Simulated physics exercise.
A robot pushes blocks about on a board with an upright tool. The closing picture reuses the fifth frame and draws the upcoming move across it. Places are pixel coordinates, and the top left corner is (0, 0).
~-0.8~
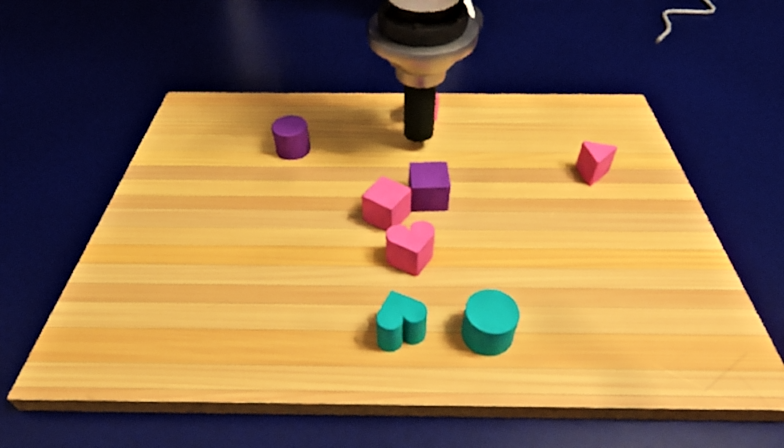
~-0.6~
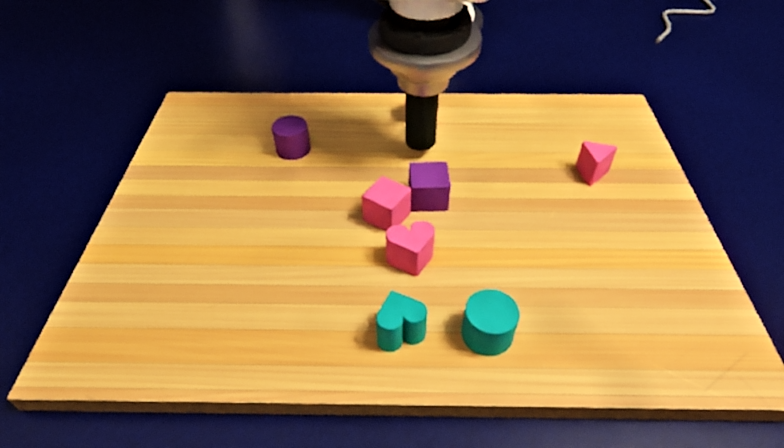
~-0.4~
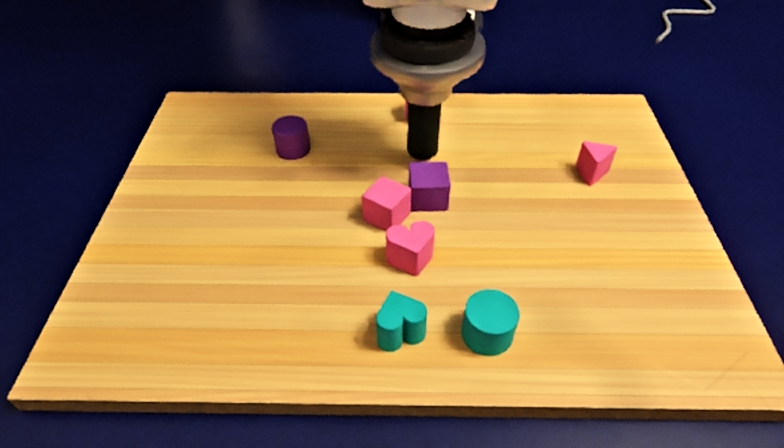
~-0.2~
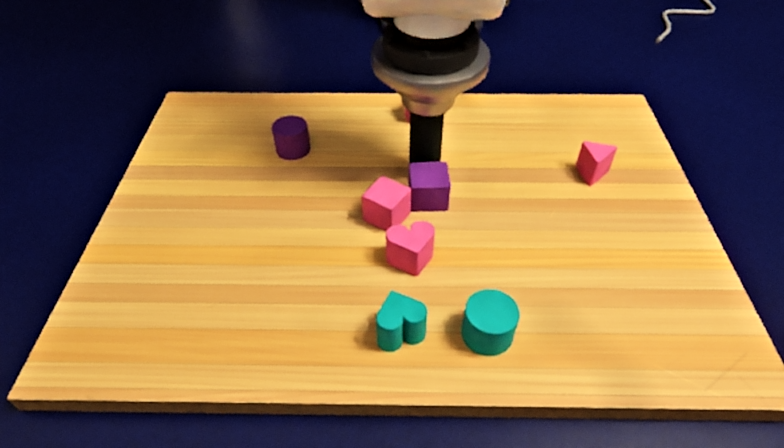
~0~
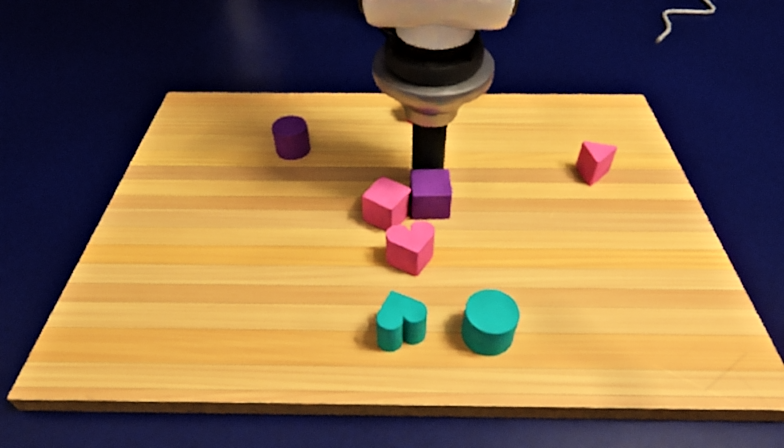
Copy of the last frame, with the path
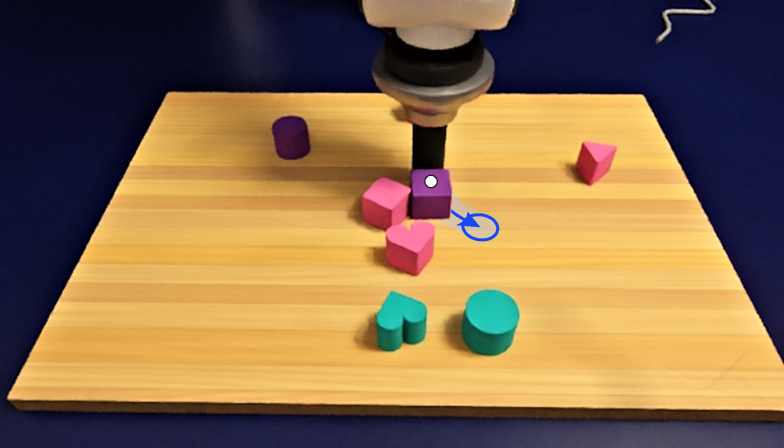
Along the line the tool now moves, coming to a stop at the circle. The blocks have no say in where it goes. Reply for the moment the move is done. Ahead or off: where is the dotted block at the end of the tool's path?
It will get left beside or behind the tool.
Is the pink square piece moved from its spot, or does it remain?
That one stays where it is.
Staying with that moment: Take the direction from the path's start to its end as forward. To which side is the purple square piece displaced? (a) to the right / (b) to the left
Choice a: To the right.
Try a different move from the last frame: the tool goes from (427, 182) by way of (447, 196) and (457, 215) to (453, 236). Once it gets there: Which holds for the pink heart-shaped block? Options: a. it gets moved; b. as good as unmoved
Correct choice: A.
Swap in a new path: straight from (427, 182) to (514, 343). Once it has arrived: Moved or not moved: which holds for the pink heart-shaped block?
It gets moved.
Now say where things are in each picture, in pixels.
In the first frame, tip of the tool (419, 133), middles of tops, pink square piece (387, 192), pink heart-shaped block (412, 234), purple square piece (430, 174).
In the second frame, tool (421, 142), nothing pushed.
In the third frame, tool (423, 151), nothing pushed.
In the fourth frame, tool (425, 160), nothing pushed.
In the fifth frame, tool (427, 171), pink square piece (387, 192), pink heart-shaped block (412, 234), purple square piece (431, 182).
The line goes from (427, 182) through (447, 207) to (480, 227); the dot is on the purple square piece.
The first path, step by step. Halfway along, tool (449, 197); purple square piece (441, 210), turned 35° clockwise.
At the end, tool (482, 216); pink square piece unmoved; pink heart-shaped block (410, 238); purple square piece (447, 218), turned 50° clockwise.
